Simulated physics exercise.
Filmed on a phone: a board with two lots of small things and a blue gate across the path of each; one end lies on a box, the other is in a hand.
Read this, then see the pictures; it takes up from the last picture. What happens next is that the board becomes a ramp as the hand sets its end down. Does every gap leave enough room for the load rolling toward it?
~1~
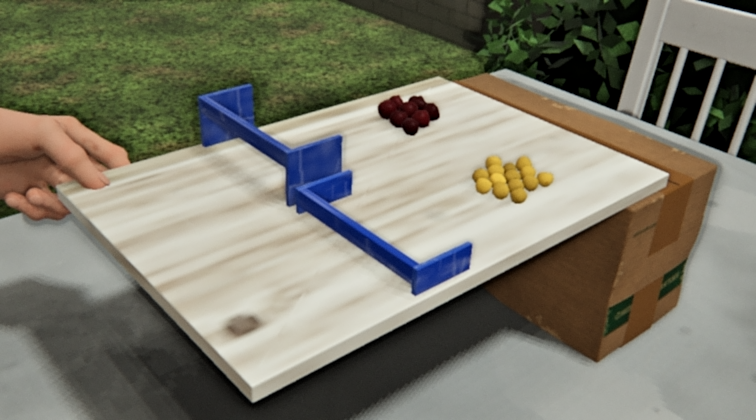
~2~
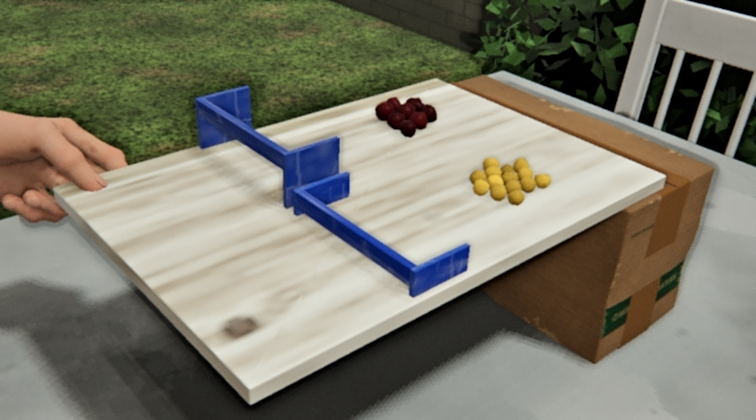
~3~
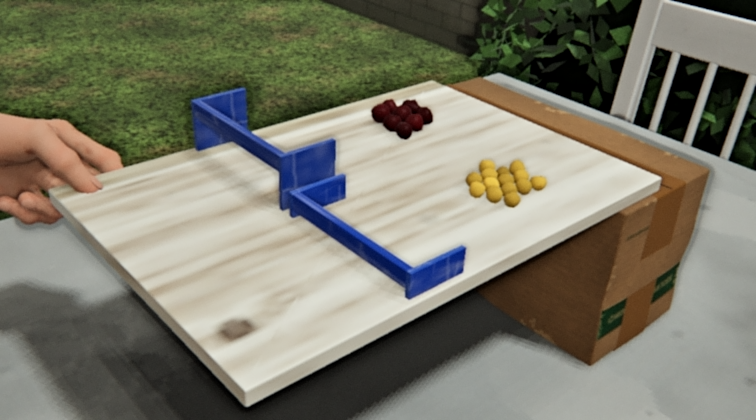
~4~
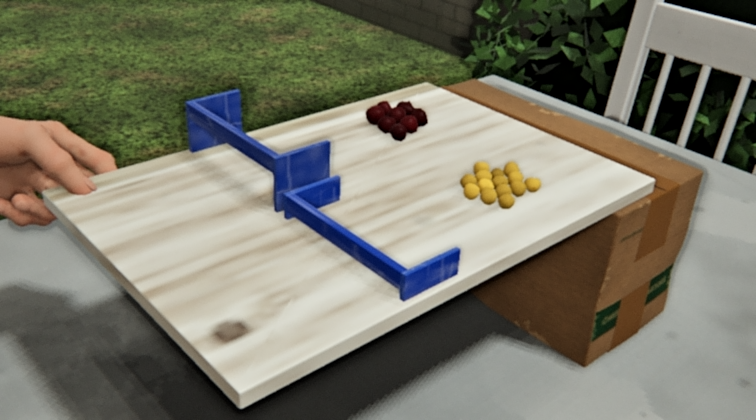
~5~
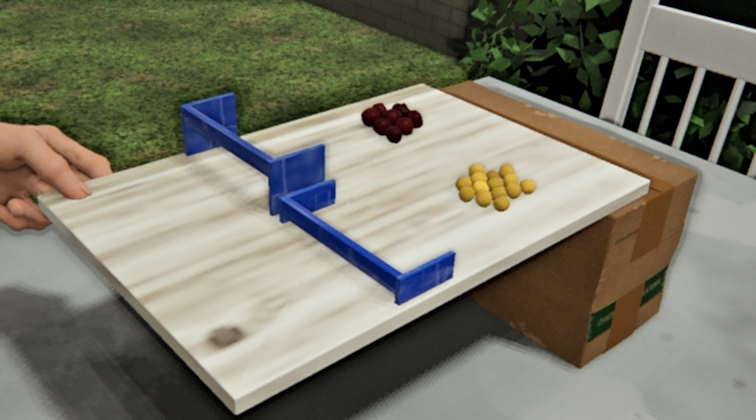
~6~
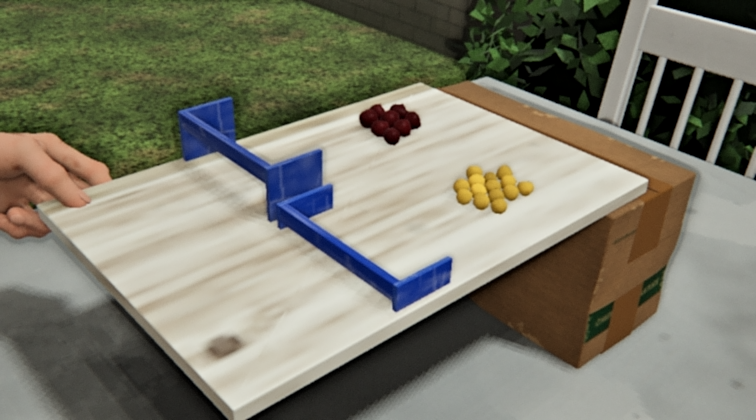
The near lot is going to end up halted; the far lot is going to end up beyond it.
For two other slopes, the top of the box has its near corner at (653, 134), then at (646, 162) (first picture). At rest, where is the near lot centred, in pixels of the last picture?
Centre at rest: First case roughly (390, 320), second case roughly (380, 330).
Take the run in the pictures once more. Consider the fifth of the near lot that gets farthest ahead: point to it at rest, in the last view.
In the final frame you'd find it around (357, 350).
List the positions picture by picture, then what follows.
Held end of the board at (258, 376), level; box at (535, 201), nearly half as high as the board is long; near lot at (513, 178), a few puffed corn balls; far lot at (408, 111), a few dried cherries; near gate at (355, 233), its slot lower than a piece; far gate at (244, 130), its slot higher than a piece, in the first frame.
Held end of the board at (256, 378), level; far lot at (406, 113), in the second frame.
Held end of the board at (251, 380), level; near lot at (506, 182), in the third frame.
Held end of the board at (246, 382), level; far lot at (397, 117), in the fourth frame.
Held end of the board at (241, 388), level; near lot at (496, 186), in the fifth frame.
Held end of the board at (240, 398), down by 2°; box at (517, 208); near lot at (493, 188), not moving; far lot at (390, 120), not moving; near gate at (336, 249); far gate at (224, 146), in the sixth frame.
Then, 0.46 s after the last picture, board sloping at 13°; near lot where it was; far lot where it was.
Then, 0.94 s after the last picture, board sloping at 25°; near lot on its way down; far lot on its way down.
Then, 1.52 s after the last picture, board resting at 28°; near lot has reached its gate; far lot all past its gate.
At rest, board resting at 28°; near lot gathered behind its gate; far lot all past its gate.
